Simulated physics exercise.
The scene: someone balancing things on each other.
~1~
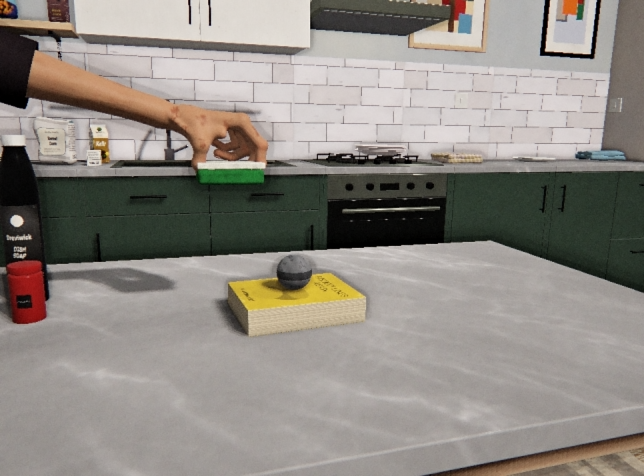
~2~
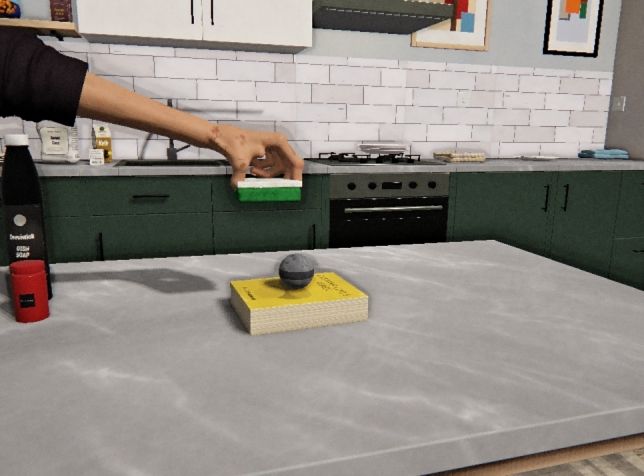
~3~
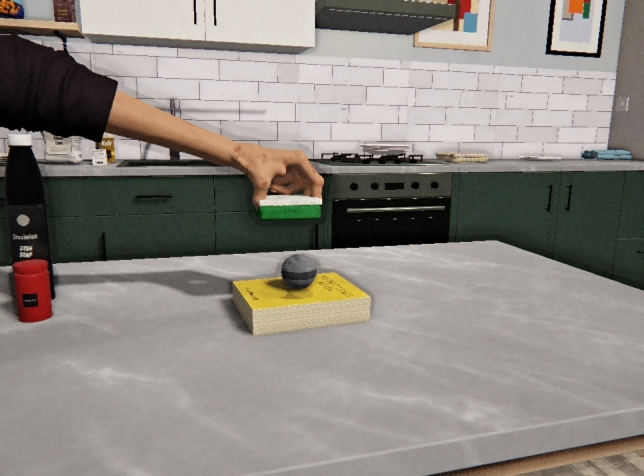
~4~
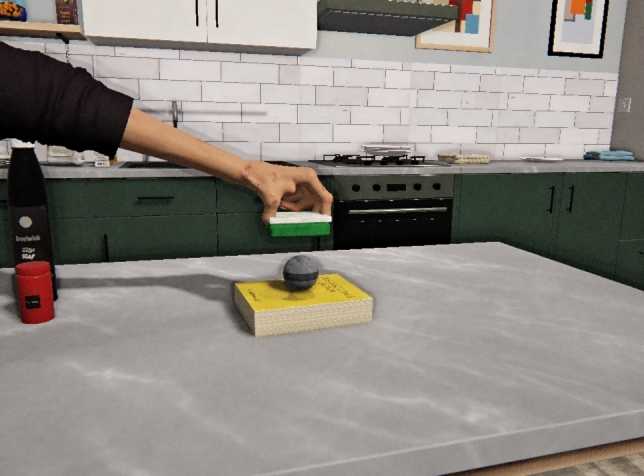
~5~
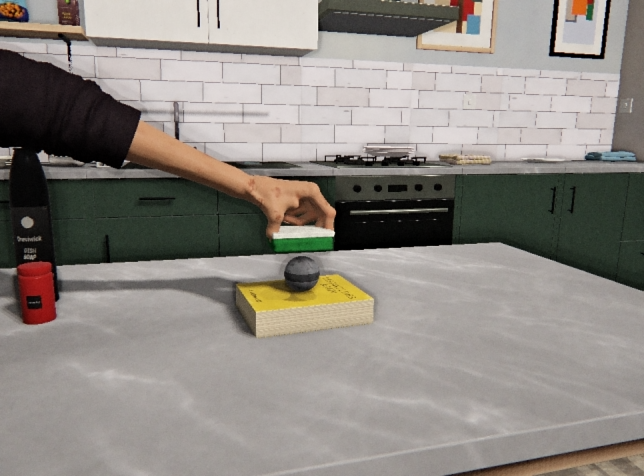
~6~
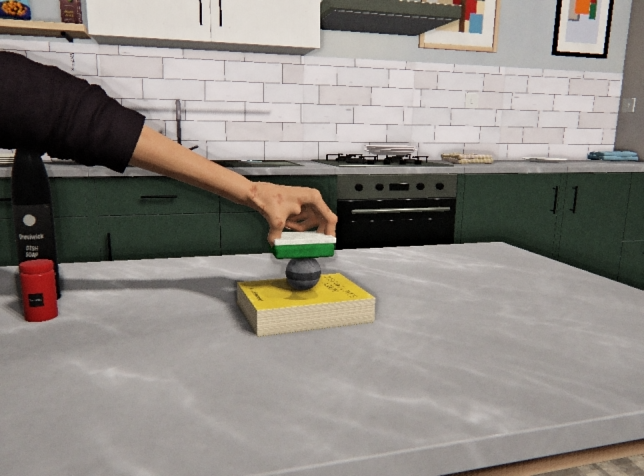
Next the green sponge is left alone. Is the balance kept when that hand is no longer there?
No. So the pile doesn't survive that.
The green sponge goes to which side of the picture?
Toward the left-hand side.
Then, 0.40 s later than the last frame, green sponge tilted by 35° near (283, 254).
Then, 0.60 s later than the last frame, green sponge now fallen.
Then, 0.80 s later than the last frame, things are still on the move.
Then, 1.00 s later than the last frame, as before.
When it is over, fallen, green sponge; the other 4 as before. End places, in pixels of the last picture, green sponge near (208, 311). The pile gives way.
